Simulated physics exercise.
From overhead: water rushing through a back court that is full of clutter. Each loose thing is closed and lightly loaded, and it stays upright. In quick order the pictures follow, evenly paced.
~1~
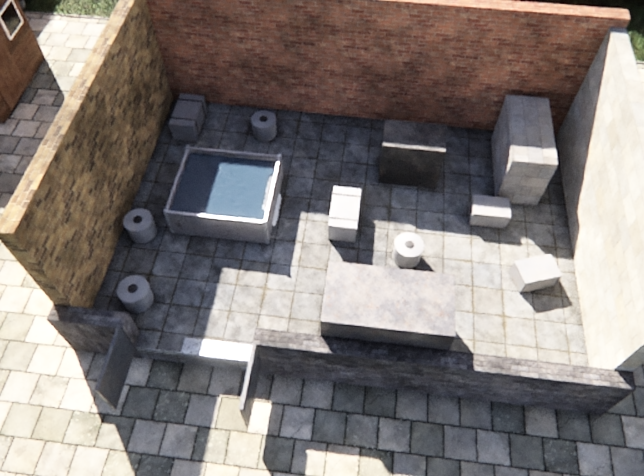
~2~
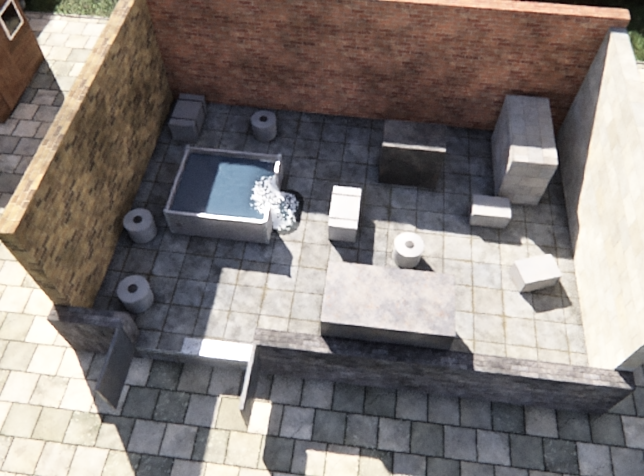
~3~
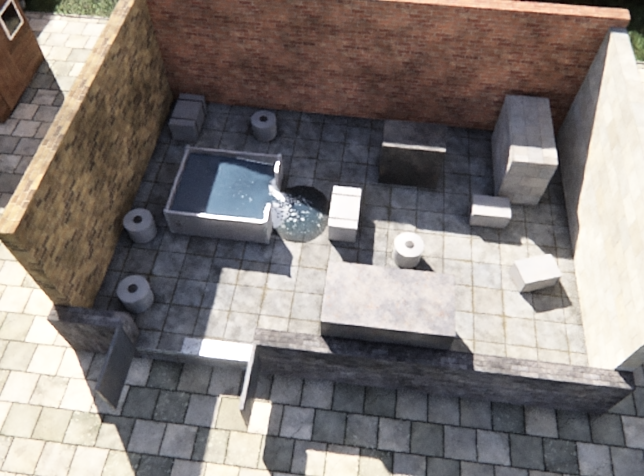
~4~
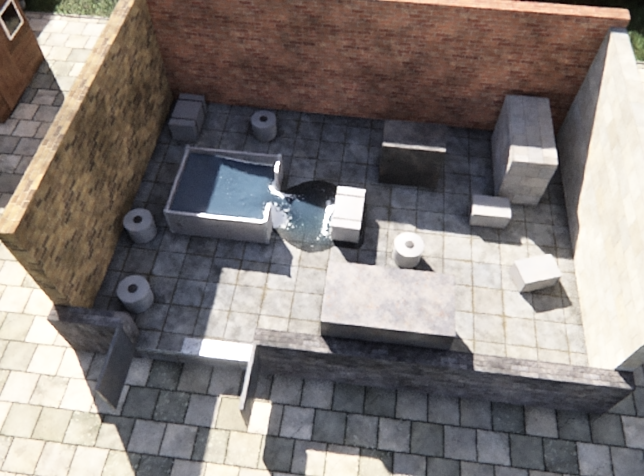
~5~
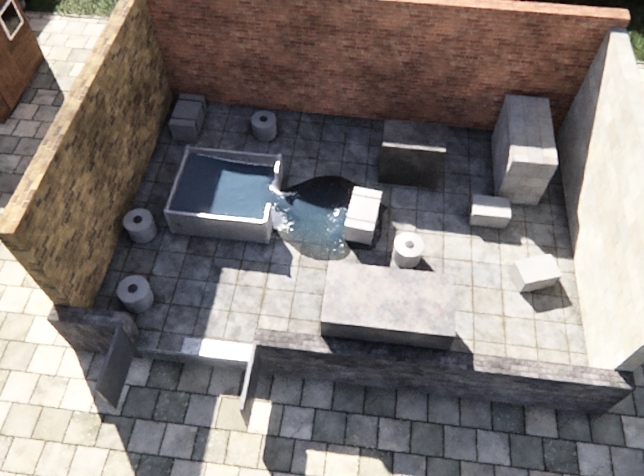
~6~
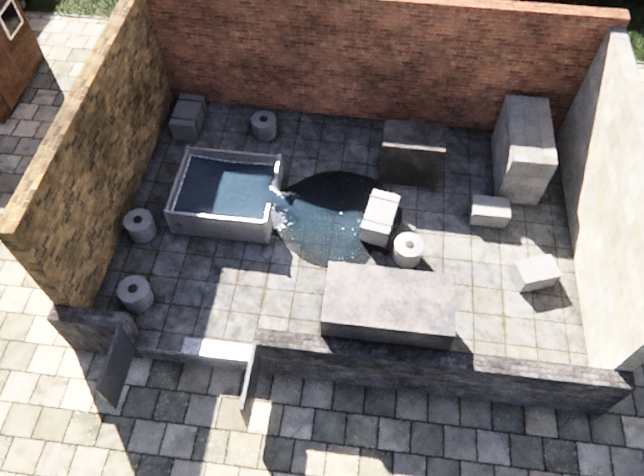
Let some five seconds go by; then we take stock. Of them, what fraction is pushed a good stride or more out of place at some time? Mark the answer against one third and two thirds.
One to two thirds of them.
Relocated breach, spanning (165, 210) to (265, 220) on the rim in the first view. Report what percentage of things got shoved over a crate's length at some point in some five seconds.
That works out to some 20 %.
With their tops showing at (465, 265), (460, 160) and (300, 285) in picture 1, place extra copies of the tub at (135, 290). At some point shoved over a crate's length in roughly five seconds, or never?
Sequence: Travels that far, doesn't go far, doesn't go far.
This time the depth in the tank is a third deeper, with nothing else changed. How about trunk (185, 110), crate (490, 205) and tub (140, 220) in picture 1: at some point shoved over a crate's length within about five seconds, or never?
The first came up short, the next did it, and the last came up short.
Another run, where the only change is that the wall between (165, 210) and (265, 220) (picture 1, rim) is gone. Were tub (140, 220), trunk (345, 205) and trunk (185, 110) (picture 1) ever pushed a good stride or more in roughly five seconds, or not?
Working through them in order, the first gets shoved clear, the second not displaced that far and the last not displaced that far.
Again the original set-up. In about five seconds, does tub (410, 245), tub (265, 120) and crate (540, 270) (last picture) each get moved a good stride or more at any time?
Goes that far; short of that; goes that far.
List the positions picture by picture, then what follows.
The first frame shows a trunk at (345, 207) rests on the ground; a crate at (538, 268), on the bottom; 0 of 8 have shifted.
The second frame shows a trunk at (345, 207), on the bottom; a crate at (538, 268) rests on the ground; 0 of 8 have shifted.
The third frame shows a trunk at (345, 207), on the bottom; a crate at (538, 268), on the bottom; 0 of 8 have shifted.
The fourth frame shows a trunk at (349, 207) rests on the ground, close to its start; a crate at (538, 268), on the bottom; 1 of 8 have shifted.
The fifth frame shows a trunk at (364, 208), on the bottom, close to its start; a crate at (538, 268) rests on the ground; 1 of 8 have shifted.
The sixth frame shows a trunk at (381, 211), on the bottom, a stride from its start; a crate at (538, 268), on the bottom; 1 of 8 have shifted.
A moment on, 1 of 8 are well off their spots; 0 afloat.
Next, 2 of 8 are well off their spots; 2 afloat.
Later, 3 of 8 are well off their spots; 4 afloat.
In the end, 4 of 8 are well off their spots, and 4 have been at some point; 4 afloat.
